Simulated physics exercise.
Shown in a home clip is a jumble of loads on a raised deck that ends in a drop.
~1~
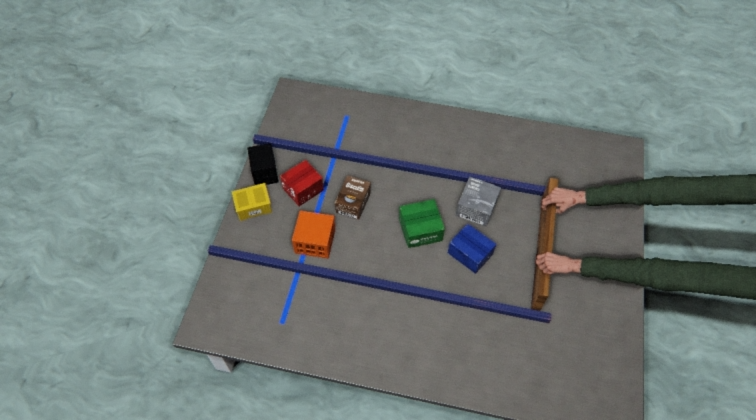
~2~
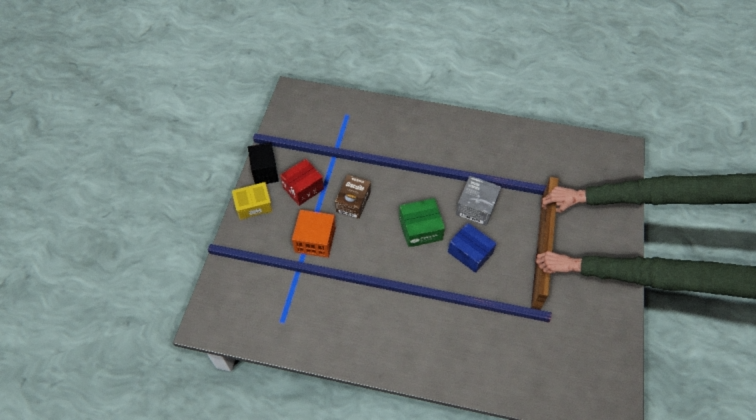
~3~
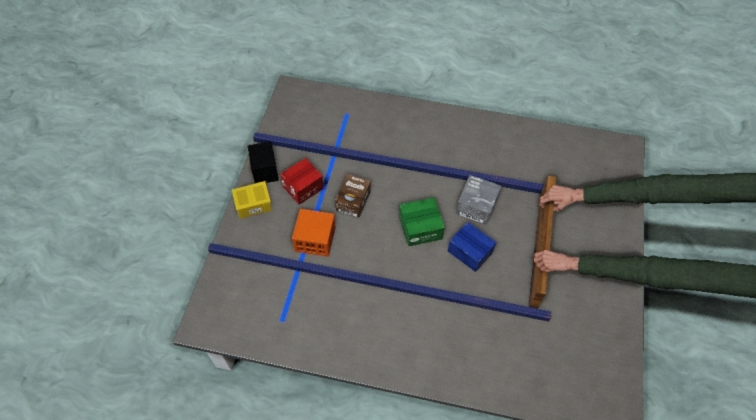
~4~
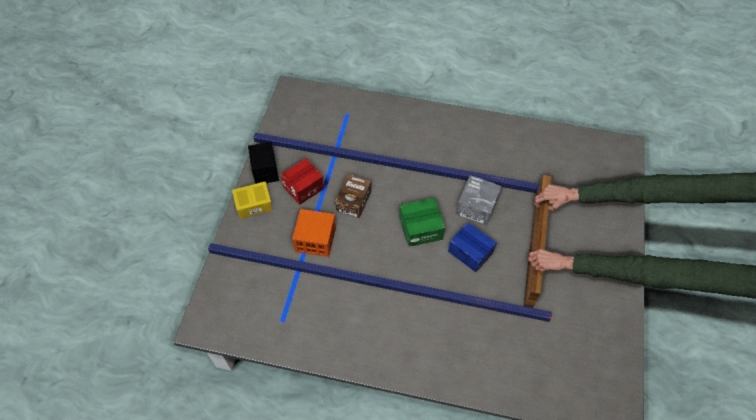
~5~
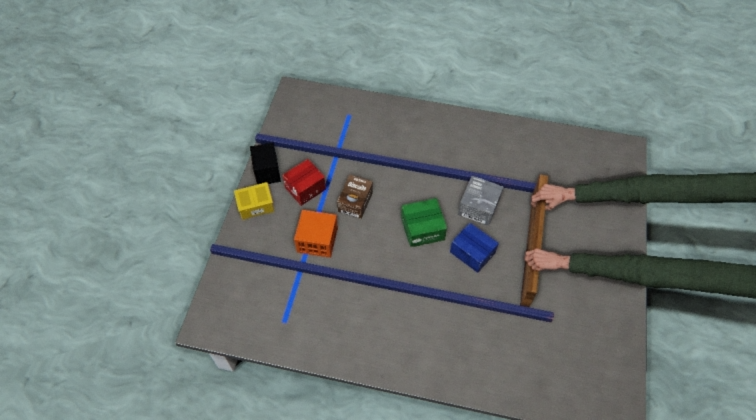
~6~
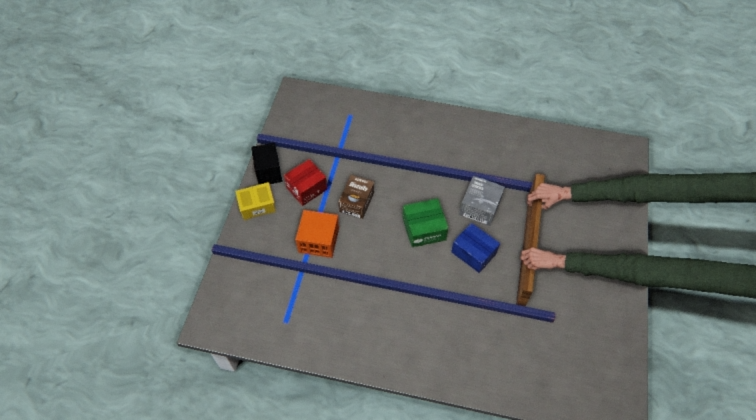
Wooden bar held by two hands edging slightly left between blue rails on a table, the scattered coloured boxes ahead staying still.
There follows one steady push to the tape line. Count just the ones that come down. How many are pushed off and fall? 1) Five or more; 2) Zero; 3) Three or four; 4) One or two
4, one or two.
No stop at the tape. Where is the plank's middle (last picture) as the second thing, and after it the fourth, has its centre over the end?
First roughly (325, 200), later roughly (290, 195).
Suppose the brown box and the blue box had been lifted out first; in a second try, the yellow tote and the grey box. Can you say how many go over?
The number fallen is 0, and in the other try 0.
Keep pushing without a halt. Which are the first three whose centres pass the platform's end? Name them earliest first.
Black crate, red parcel, yellow tote.
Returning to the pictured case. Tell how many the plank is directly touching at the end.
Contact count: 2.
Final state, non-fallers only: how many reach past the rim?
Result: 2.
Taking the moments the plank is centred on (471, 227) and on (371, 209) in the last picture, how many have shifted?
At the first spot the count is 3, and at the second it is 7.
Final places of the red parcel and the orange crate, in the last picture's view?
First: About (244, 166); second: About (256, 232).
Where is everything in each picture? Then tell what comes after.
In the first picture, black crate (263, 165); yellow tote (252, 202); red parcel (302, 183); plank (545, 243); tape (318, 210).
In the second picture, yellow tote (253, 201); orange crate (314, 234).
In the third picture, red parcel (302, 181); plank (543, 241).
In the fourth picture, black crate (264, 164); blue box (472, 247).
In the fifth picture, yellow tote (255, 201); green parcel (424, 223).
In the sixth picture, black crate (267, 165); yellow tote (256, 202); red parcel (306, 182); plank (531, 239); tape (321, 209).
Early on, none off yet; black crate at rest near (267, 165); yellow tote at rest near (256, 202); red parcel at rest near (306, 182).
A while later, none off yet; black crate at rest near (267, 165); yellow tote at rest near (256, 202); red parcel travelled a little near (302, 180).
Finally, the number that fall off is one or two; lost, black crate.
